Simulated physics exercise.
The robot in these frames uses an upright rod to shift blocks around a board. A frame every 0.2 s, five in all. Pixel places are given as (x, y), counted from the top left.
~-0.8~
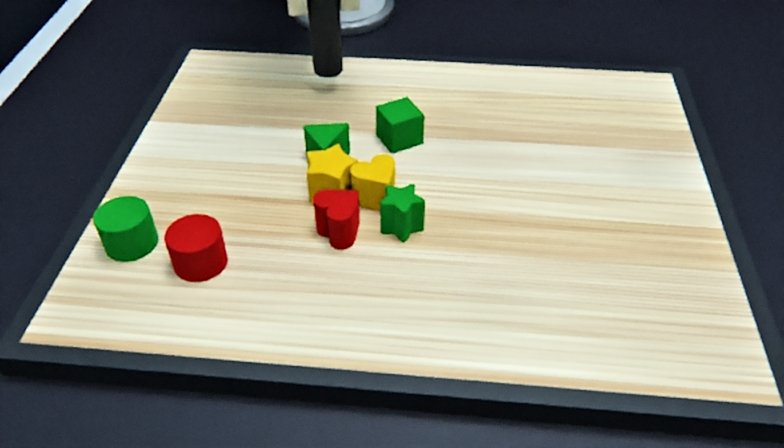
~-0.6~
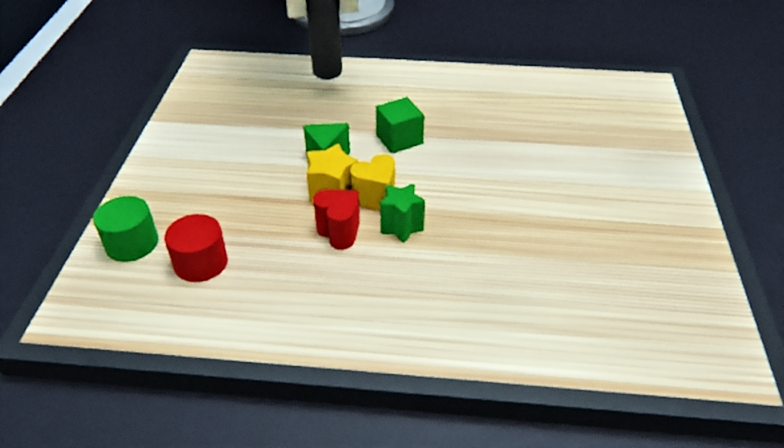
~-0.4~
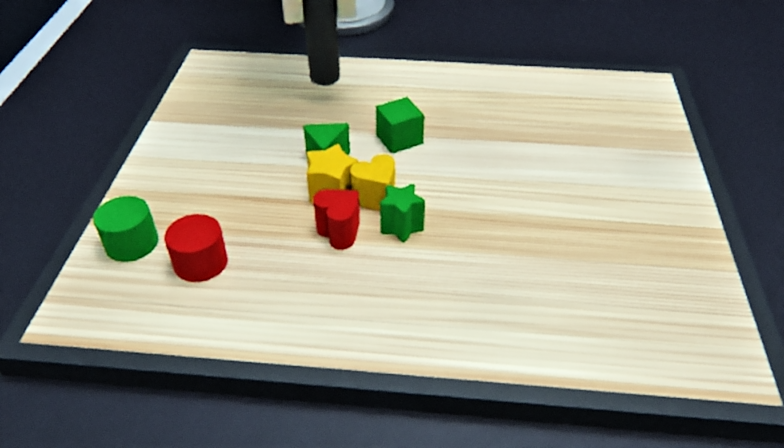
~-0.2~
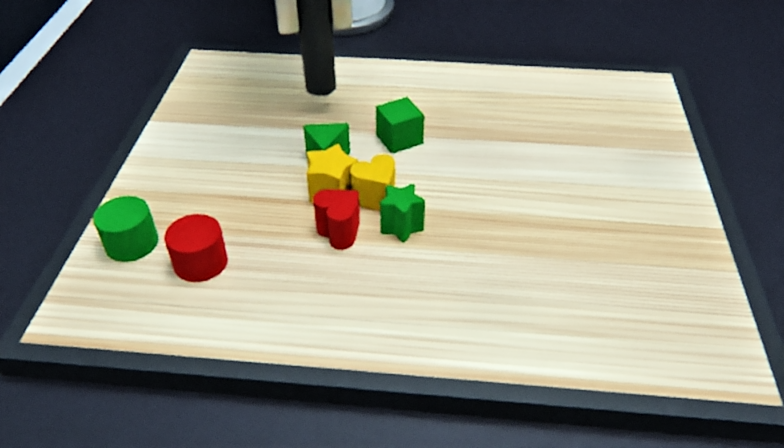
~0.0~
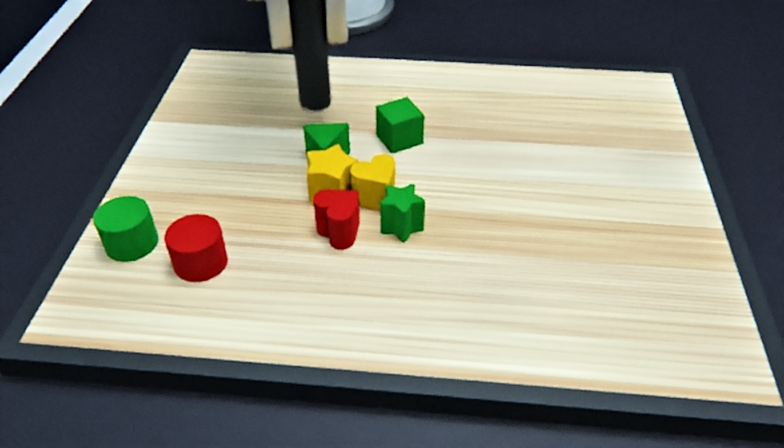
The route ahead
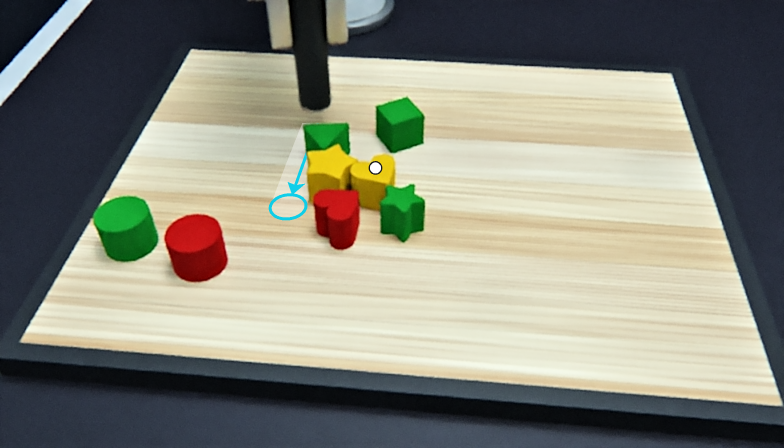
A black upright rod, held by a machine at the top, hovers over a pale wooden board with a dark rim, seen from above at an angle by a still camera. Green, yellow and red blocks, including stars and hearts, cluster near the middle, with a green and a red cylinder at left. The rod moves slightly toward the viewer and a little left, nearing the cluster, while every block stays still.
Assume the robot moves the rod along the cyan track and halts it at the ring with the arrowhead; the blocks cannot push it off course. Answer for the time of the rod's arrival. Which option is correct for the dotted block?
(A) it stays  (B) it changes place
Letter B.
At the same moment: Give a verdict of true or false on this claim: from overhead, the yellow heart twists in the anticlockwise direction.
This is true.
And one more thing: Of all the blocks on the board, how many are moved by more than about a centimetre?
Moved: More than two.
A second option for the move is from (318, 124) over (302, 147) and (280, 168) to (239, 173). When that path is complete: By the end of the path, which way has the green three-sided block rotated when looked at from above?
Looking down, it rotates anti-clockwise.
Drawn move, from (318, 124) to (288, 207); the dot is on the yellow heart.
The first path, step by step. One third of the way, rod at (306, 130); green three-sided block at (325, 136); yellow star at (333, 165); yellow heart at (379, 170).
Two thirds of the way, rod at (296, 156); green three-sided block at (327, 151), turned 70° anticlockwise; yellow star at (342, 174), turned 15° clockwise; red heart at (337, 205); yellow heart at (388, 176), turned 50° anticlockwise.
At the end, rod at (285, 186); green three-sided block at (327, 151), turned 75° anticlockwise; yellow star at (342, 175); red heart at (338, 206); yellow heart at (388, 176), turned 50° anticlockwise.
